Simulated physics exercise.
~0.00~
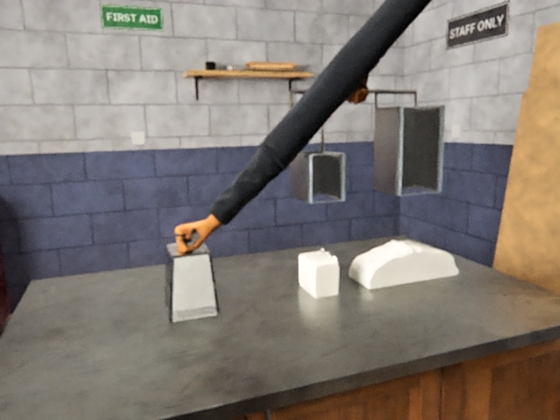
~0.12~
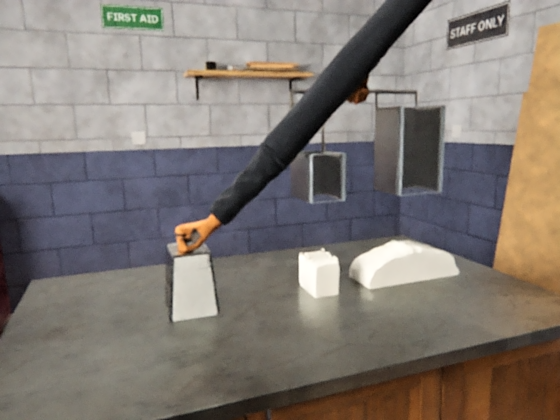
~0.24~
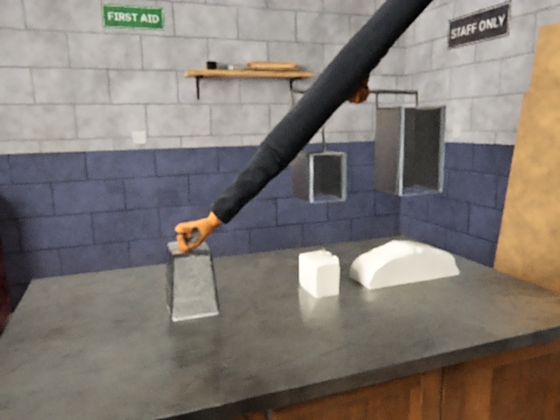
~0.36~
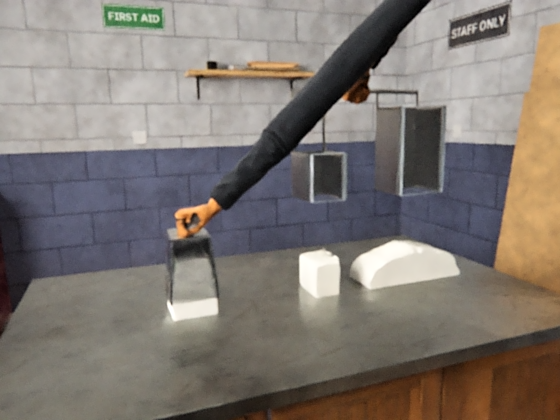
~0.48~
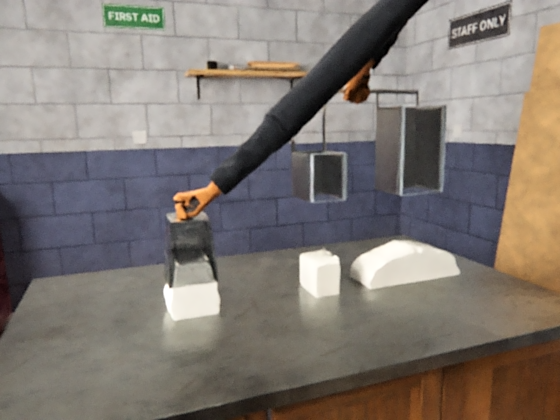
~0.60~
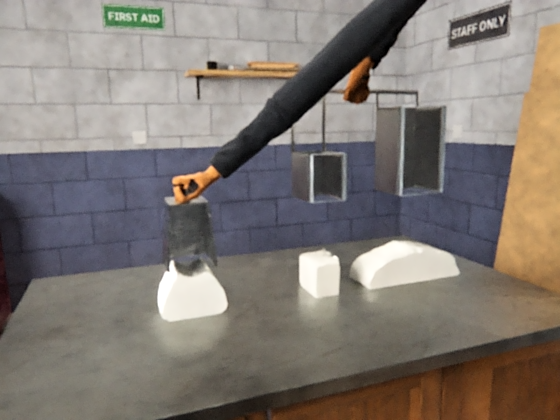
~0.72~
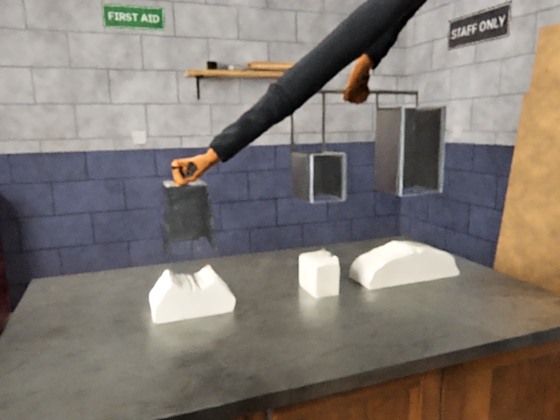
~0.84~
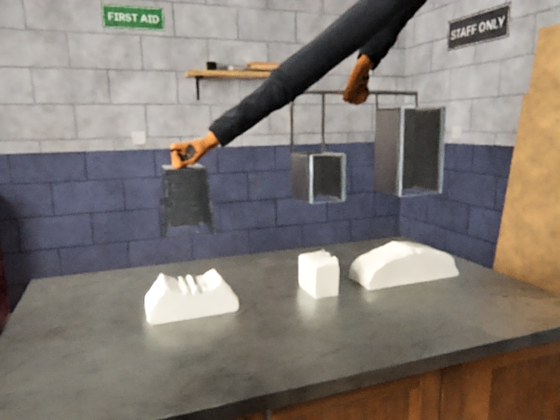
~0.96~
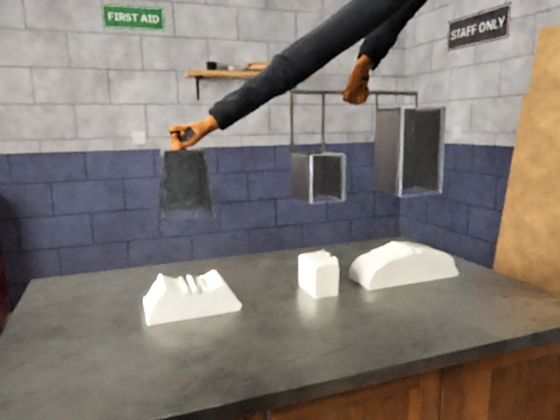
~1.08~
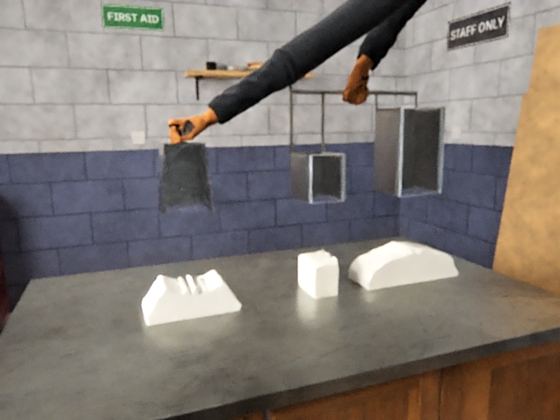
At the start, a hand grips an upturned metal tin on a dark grey counter, with two white blocks to its right and open grey boxes hanging behind them. The tin stays put briefly, then the hand begins drawing it straight upward, uncovering packed white powder at its base. As the tin climbs, the powder bulges and spreads outward at the bottom. Its top breaks and sinks as the tin pulls clear. The hand holds the tin above a low, wide white mound with a jagged, notched top, while the neighbouring blocks stay unchanged.
